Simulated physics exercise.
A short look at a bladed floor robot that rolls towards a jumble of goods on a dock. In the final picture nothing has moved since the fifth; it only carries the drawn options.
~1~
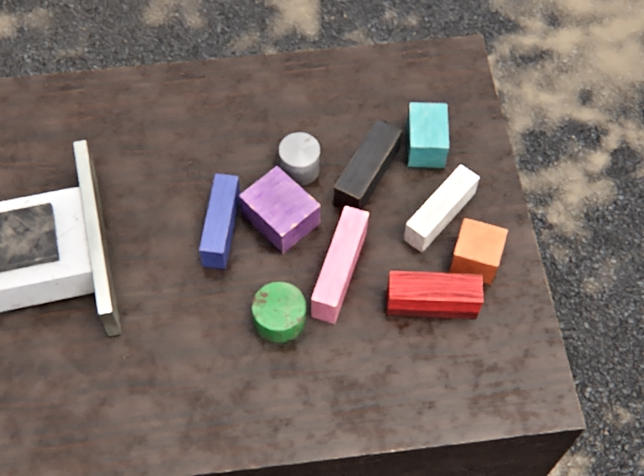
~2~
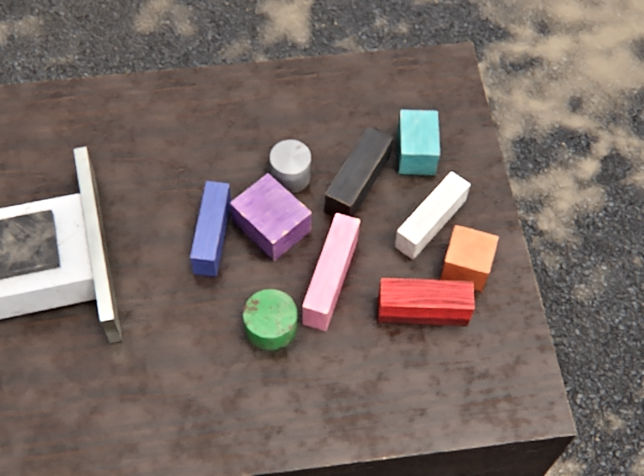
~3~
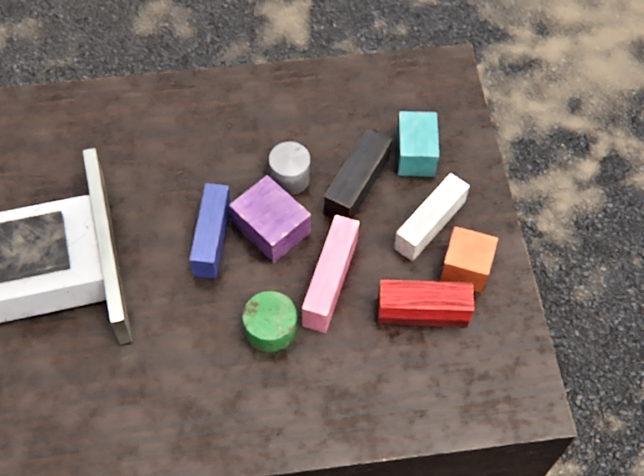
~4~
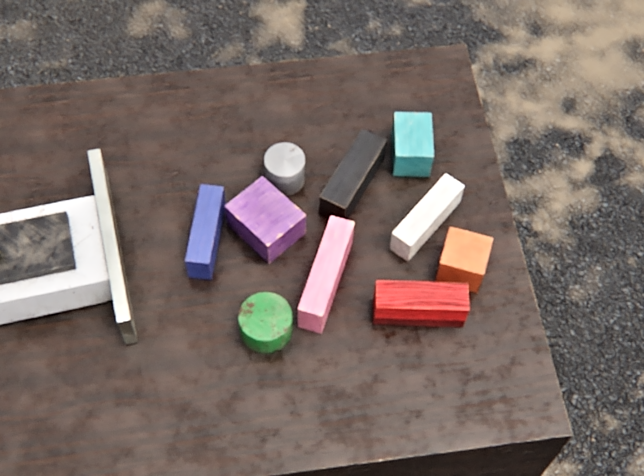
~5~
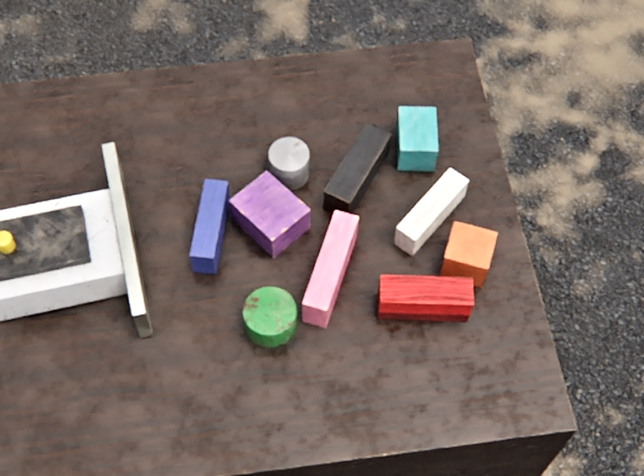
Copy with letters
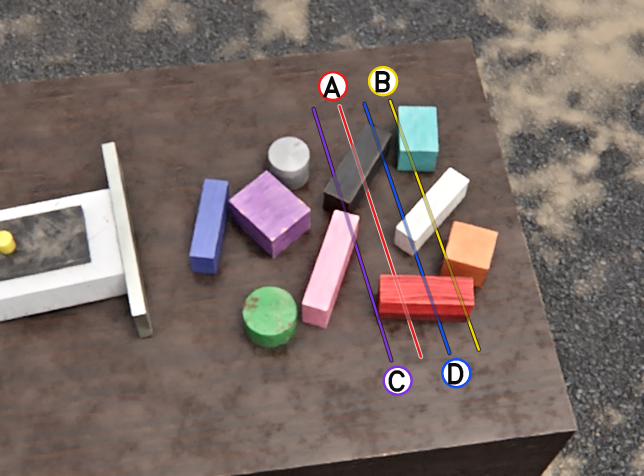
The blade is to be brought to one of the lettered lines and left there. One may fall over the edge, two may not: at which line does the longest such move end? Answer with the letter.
Up to line B.
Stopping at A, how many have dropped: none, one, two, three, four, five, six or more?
In all, none.
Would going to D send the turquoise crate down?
By then, no.
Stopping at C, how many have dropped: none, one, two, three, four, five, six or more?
By then, none.
On the marked copy, A at (377, 223); B at (431, 216); C at (350, 226); D at (404, 220).
With B. Early on, robot (163, 227); green canister (292, 318); pink bar (337, 269).
Further on, robot (274, 215); orange crate (495, 259); red stick (498, 301).
At the end, robot (362, 205); white bar over the edge; orange crate (531, 268); one fallen.
As for the rest, A is within the limit but short; C is within the limit but short; D is within the limit but short.
